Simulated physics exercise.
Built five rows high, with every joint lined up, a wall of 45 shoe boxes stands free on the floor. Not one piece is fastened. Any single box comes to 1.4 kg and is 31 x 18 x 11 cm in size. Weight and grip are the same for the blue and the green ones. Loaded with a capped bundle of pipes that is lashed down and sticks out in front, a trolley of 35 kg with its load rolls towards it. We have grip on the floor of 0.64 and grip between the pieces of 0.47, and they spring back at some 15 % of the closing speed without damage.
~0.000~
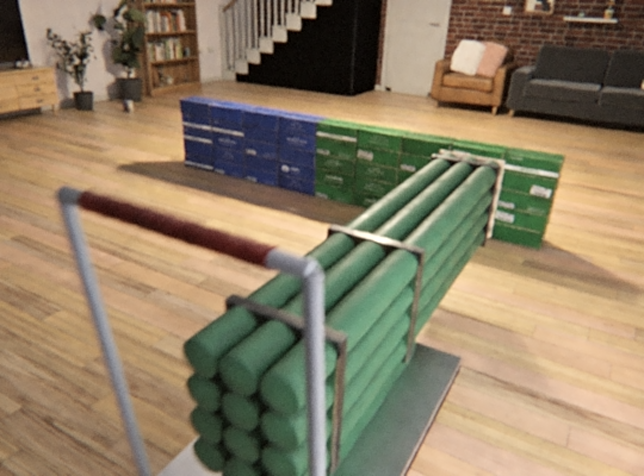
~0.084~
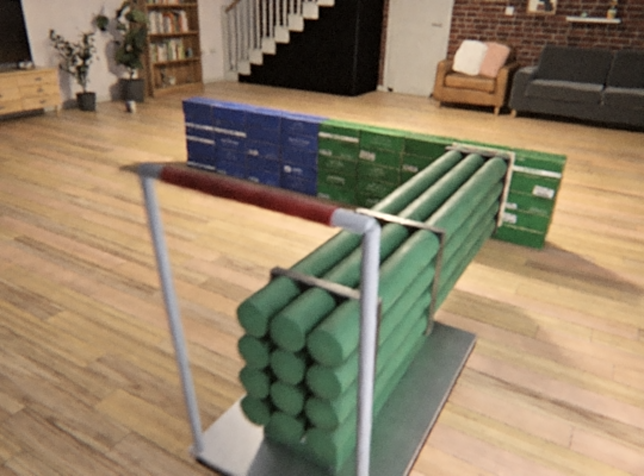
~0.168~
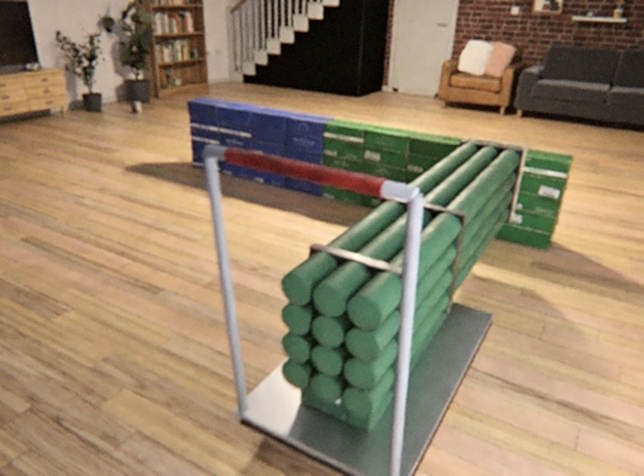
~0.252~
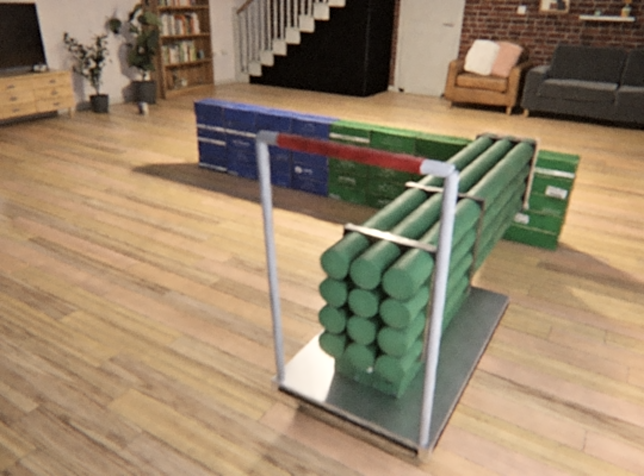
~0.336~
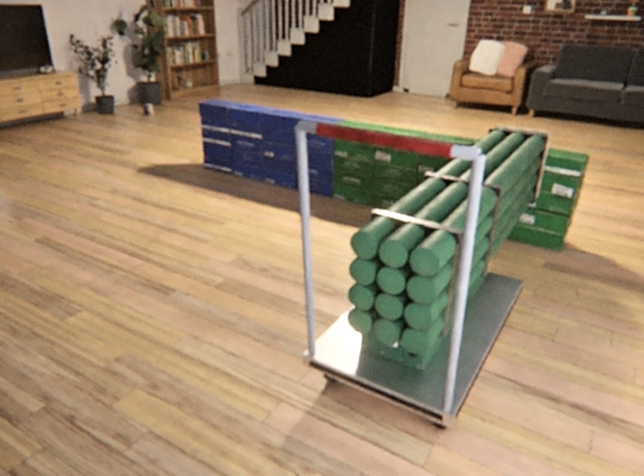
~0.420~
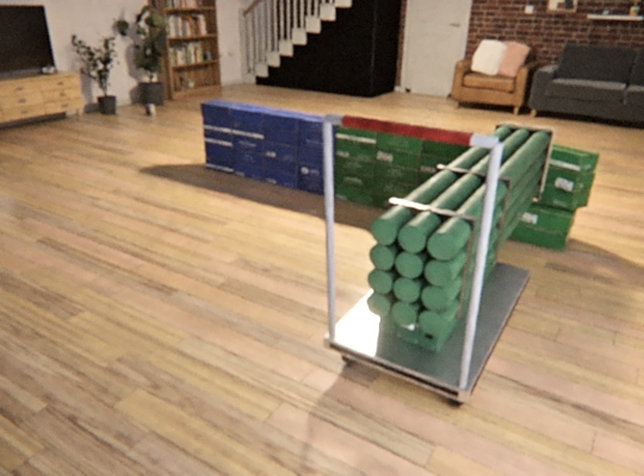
The clip opens on a trolley carrying a strapped bundle of green pipes, rolling across a wooden floor towards a low wall of blue and green boxes. The front of the bundle reaches the green section and pushes a few boxes slightly out of line, while the blue ones stay in place.
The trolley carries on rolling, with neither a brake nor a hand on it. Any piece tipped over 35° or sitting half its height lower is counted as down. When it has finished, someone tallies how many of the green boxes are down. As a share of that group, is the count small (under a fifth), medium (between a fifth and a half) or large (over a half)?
It is medium.
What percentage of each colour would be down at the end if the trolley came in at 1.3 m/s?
Blue 0%, green 30%.
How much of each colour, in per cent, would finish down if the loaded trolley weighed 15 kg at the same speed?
Blue 0, green 30 per cent.
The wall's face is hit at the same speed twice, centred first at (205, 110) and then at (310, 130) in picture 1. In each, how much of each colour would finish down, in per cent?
Down by colour - blue: 30%, then 30%; green: 0%, then 10%.
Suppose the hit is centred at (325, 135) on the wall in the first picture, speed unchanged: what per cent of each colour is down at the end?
For blue it's 20 per cent, for green 10 per cent.
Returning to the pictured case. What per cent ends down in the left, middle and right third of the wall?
0, 0 and 60 per cent, from left to right.
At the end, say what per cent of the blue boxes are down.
0 percent of the blue ones.
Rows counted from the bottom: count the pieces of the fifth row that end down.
That row ends with 3 down.
After 0.62 s, load 46 cm past the wall's line, still rolling; 6 of the 25 green boxes down (6 of 45 in all colours); top green box 23° from how it stood, 22 cm lower.
After 1.04 s, load 1.02 m past the wall's line, still rolling; 6 of the 25 green boxes down (6 of 45 in all colours); top green box 44 cm lower.
After 1.68 s, load 1.22 m past the wall's line, stopped; 8 of the 25 green boxes down (8 of 45 in all colours); top green box 44 cm lower.
In the end (3.0 s), load 1.22 m past the wall's line, stopped; 9 of the 25 green boxes down (9 of 45 in all colours); top green box 44 cm lower; top blue box unmoved. That is 36 per cent. From the last view, middles, top green box near (583, 186), top blue box near (323, 126).
